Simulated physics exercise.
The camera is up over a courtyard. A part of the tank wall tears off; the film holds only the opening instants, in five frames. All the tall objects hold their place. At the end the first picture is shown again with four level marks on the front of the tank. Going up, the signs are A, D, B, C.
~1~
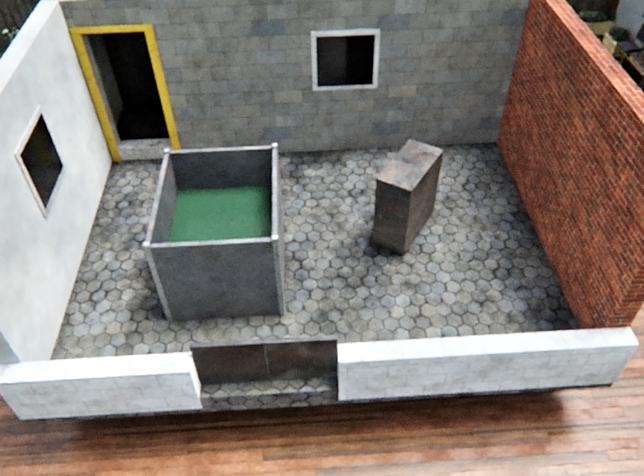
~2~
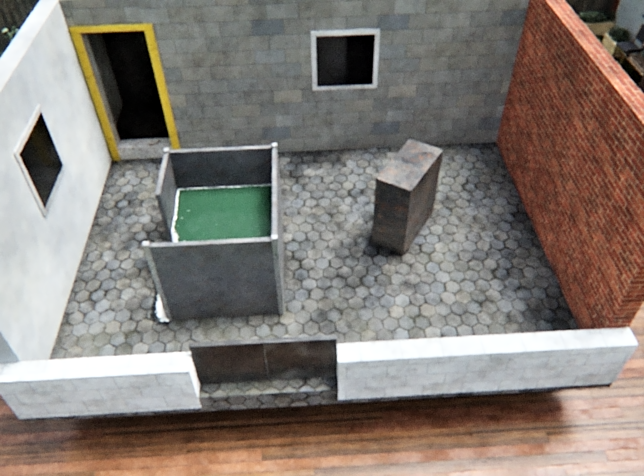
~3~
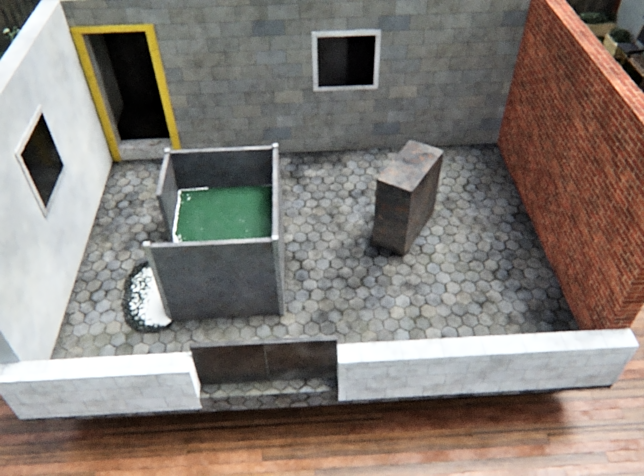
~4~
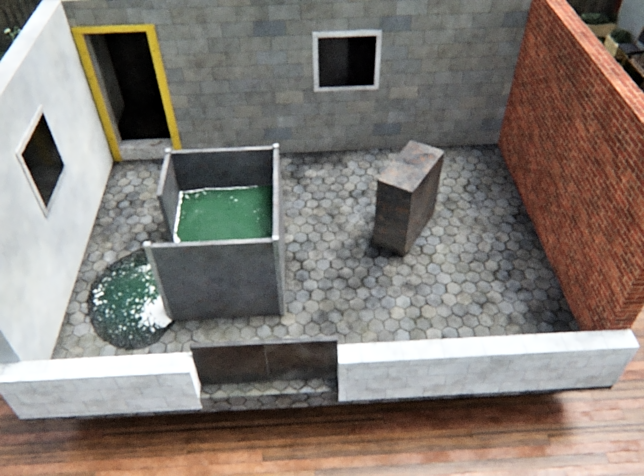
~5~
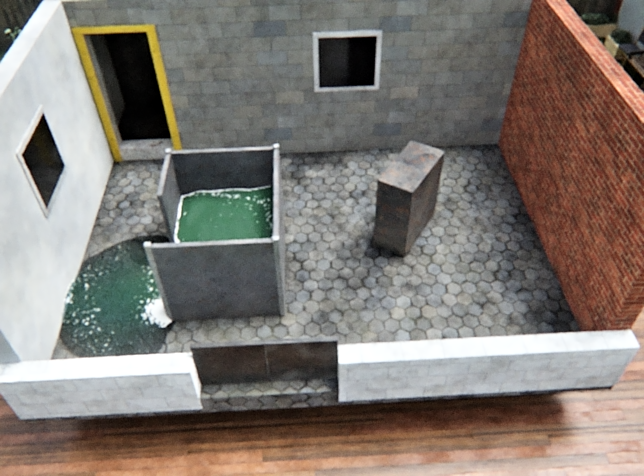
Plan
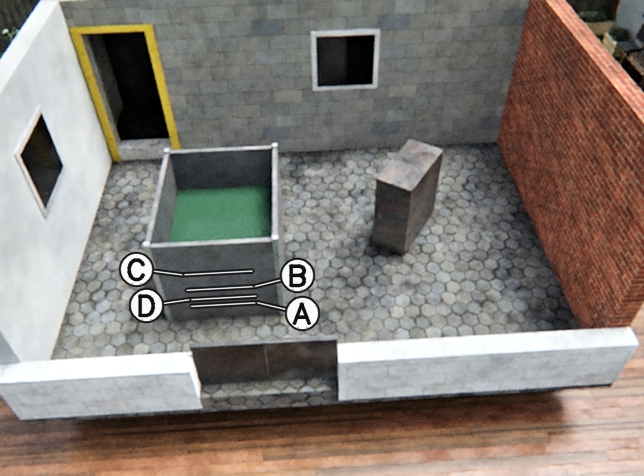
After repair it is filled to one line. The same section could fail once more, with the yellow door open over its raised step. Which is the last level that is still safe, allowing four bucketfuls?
The answer is level C.
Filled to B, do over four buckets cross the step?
No, not at all.
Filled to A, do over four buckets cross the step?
No, that is safe.
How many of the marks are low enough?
All four.
On the marked copy, A at (224, 304); B at (220, 288); C at (217, 272); D at (222, 297); from the bottom up A, D, B, C.
With A, nothing gets over.
With B, nothing gets over.
With C, a bucket or two gets in.
With D, nothing gets over.
